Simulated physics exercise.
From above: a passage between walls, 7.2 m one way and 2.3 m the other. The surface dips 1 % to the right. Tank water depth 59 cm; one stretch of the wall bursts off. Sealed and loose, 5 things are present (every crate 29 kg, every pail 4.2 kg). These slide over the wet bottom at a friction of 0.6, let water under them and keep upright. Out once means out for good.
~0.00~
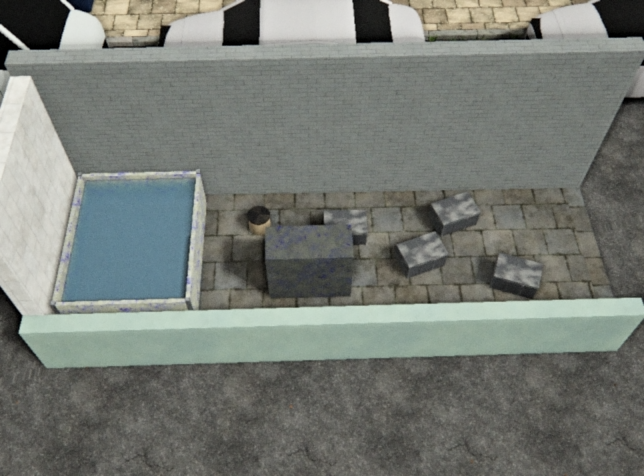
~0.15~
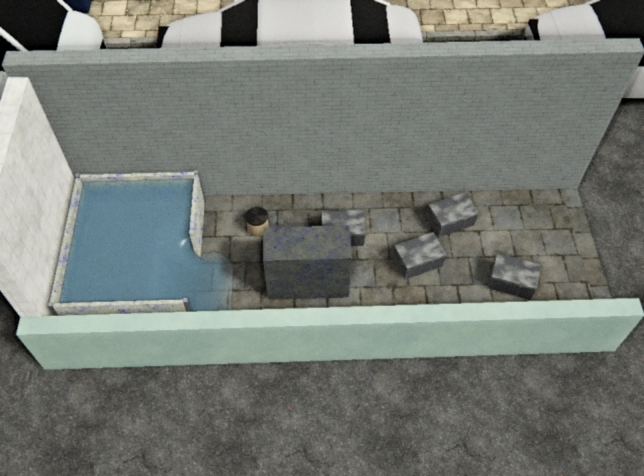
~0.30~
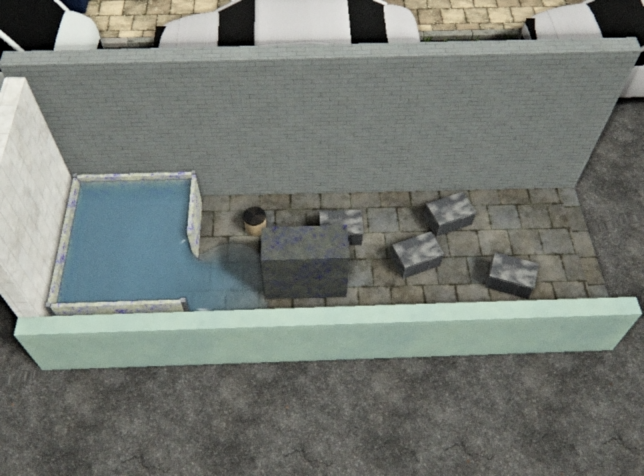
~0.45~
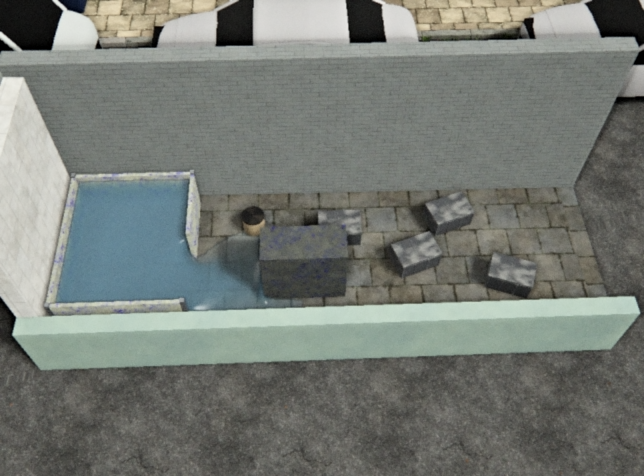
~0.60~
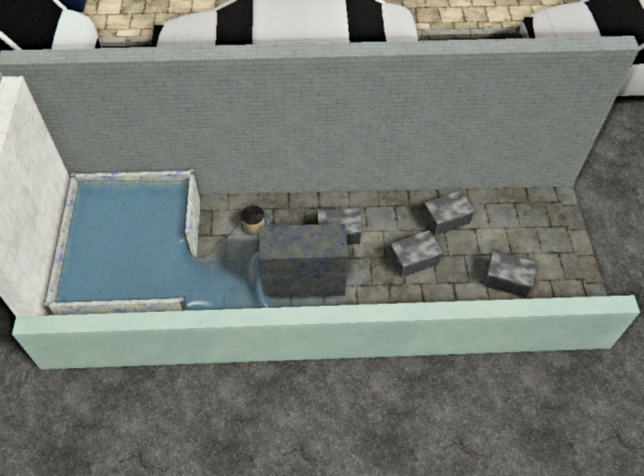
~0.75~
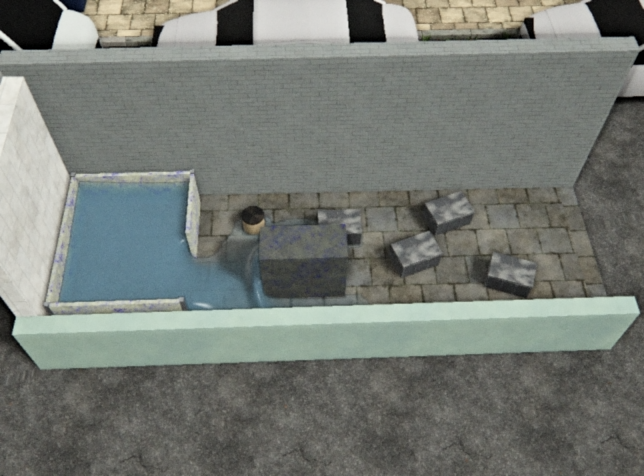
Walled passage from above, a tank's wall breaking open at one corner and water spreading right across paving to a large grey block.
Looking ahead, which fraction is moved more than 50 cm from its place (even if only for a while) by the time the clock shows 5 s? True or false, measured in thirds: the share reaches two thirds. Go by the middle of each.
False, it is one to two thirds.
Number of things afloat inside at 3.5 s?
I'd say 1 of them.
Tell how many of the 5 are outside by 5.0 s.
It comes to 0.
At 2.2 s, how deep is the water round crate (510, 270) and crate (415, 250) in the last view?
9 and 4 cm.
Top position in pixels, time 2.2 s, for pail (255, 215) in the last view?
(229, 190) or thereabouts.
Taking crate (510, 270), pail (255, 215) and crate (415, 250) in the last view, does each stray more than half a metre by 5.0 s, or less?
Beyond the mark, beyond the mark, within the mark.
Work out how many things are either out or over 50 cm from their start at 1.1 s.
Count: 0.
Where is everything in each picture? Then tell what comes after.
In the first frame, a crate at (422, 249), on the bottom; a pail at (259, 215) rests on the ground; 3.1 m2 under water; 0 of 5 have shifted.
In the second frame, a crate at (420, 250) rests on the ground; a pail at (257, 216), on the bottom; water covers 3.6 m2; 0 of 5 have shifted.
In the third frame, a crate at (418, 249), on the bottom; a pail at (254, 216) rests on the ground; water covers 4.4 m2; 0 of 5 have shifted.
In the fourth frame, a crate at (417, 249) rests on the ground; a pail at (253, 215), on the bottom; water covers 4.9 m2; 0 of 5 have shifted.
In the fifth frame, a crate at (416, 248), on the bottom; a pail at (253, 215), on the bottom; water covers 5.4 m2; 0 of 5 have shifted.
In the sixth frame, a crate at (416, 248), on the bottom; a pail at (253, 215) rests on the ground; 5.8 m2 under water; 0 of 5 have shifted.
After 1.1 s 0 of 5 are over 50 cm from their spots; 0 afloat.
After 2.2 s 1 of 5 are over 50 cm from their spots; 1 afloat.
After 3.5 s 2 of 5 are over 50 cm from their spots; 1 afloat.
After 5.0 s 2 of 5 are over 50 cm from their spots, and 2 have been at some point; 1 afloat.
